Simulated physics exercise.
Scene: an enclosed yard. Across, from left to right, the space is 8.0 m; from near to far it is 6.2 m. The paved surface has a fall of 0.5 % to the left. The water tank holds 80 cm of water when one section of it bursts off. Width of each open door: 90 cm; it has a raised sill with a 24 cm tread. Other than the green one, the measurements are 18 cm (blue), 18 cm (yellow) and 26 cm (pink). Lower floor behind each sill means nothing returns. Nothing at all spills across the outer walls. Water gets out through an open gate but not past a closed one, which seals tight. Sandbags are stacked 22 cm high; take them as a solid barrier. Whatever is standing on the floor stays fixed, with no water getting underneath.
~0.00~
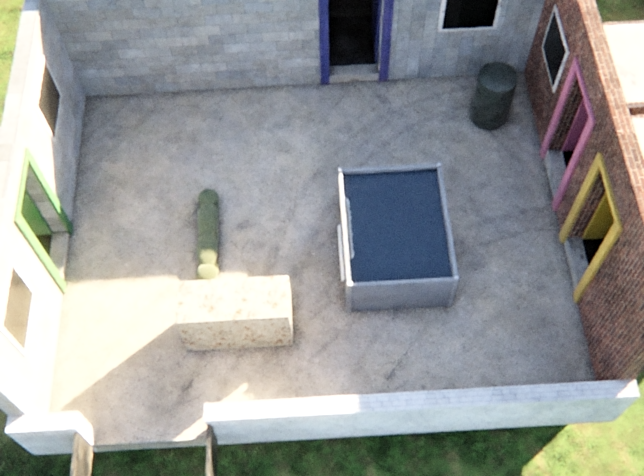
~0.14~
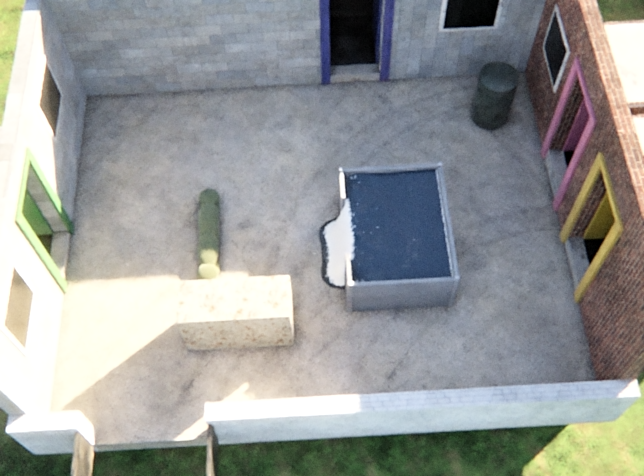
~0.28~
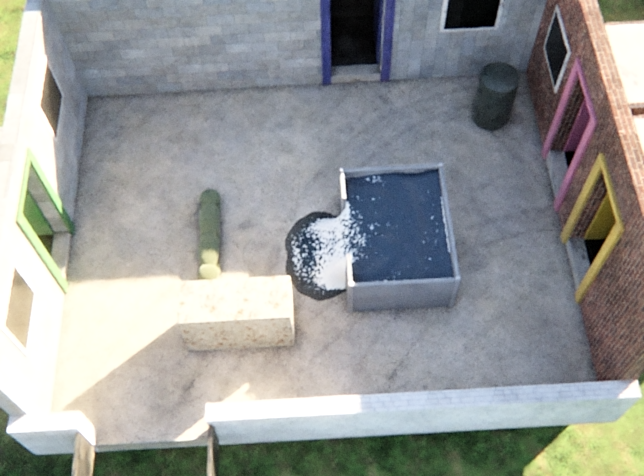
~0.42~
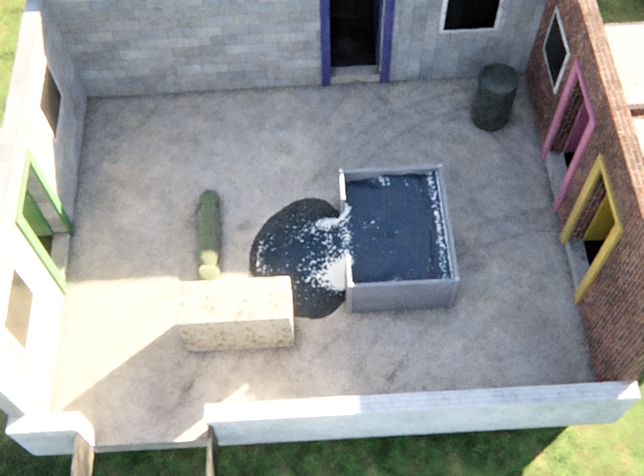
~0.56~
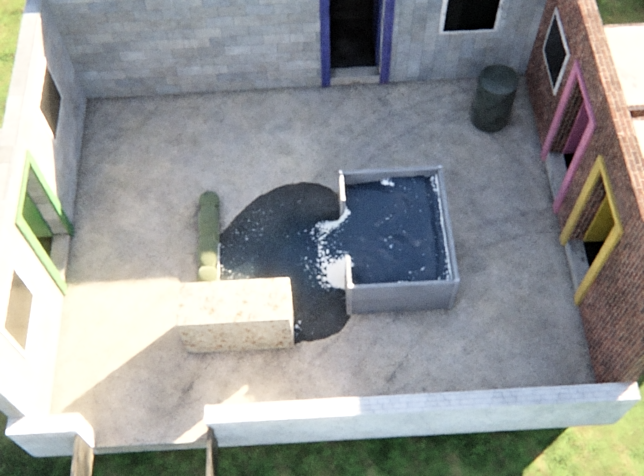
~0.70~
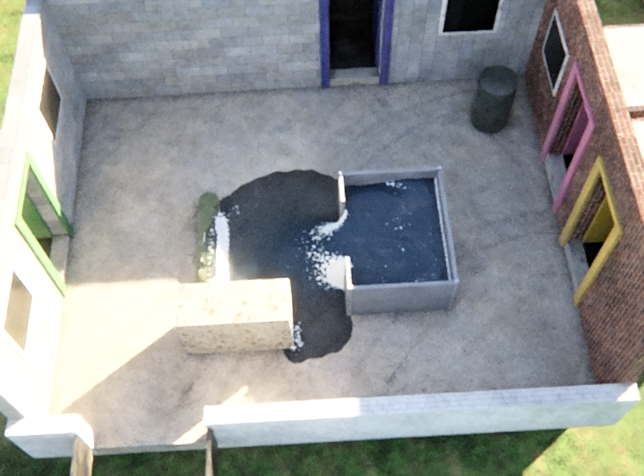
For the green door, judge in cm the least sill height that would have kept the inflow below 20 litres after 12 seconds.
A sill of about 16 cm.
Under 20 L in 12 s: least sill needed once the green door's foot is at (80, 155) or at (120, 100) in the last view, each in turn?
11.0 and 12.5 cm.
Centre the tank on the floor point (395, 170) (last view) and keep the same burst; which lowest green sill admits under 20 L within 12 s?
Then close to 8.0 cm.
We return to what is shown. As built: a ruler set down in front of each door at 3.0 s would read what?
At the green door the depth is 19 cm, at blue 0 cm, at yellow 0 cm and at pink 0 cm.
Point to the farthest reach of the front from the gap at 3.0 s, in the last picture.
Around (87, 102).
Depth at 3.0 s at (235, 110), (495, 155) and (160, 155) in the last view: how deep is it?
Some 5, 0 and 2 cm.
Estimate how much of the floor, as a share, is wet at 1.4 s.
About 25 per cent.
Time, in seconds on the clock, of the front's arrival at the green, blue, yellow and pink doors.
Green 1.8 s, blue 3.4 s, yellow 10.0 s, pink 8.5 s.
After 1.4 s water covers 25 % of the floor, deepest (38 cm) near (224, 260); it has not reached the green door.
After 3.0 s water covers 45 % of the floor, deepest (26 cm) near (224, 270); 19 cm at the green door, 24 litres in over its 14 cm sill.
After 12.0 s water covers 95 % of the floor, deepest (9 cm) near (59, 341); 7 cm at the green door, 32 litres in over its 14 cm sill.
At the green door as built, the water arrived by 1.8 s and peaked near 23 cm at 2.2 s.
Run again over the same 12 s with other heights there, 36 litres in over 13.5 cm, 12 litres over 18 cm. The limit of 20 litres is kept from about 16 cm up.
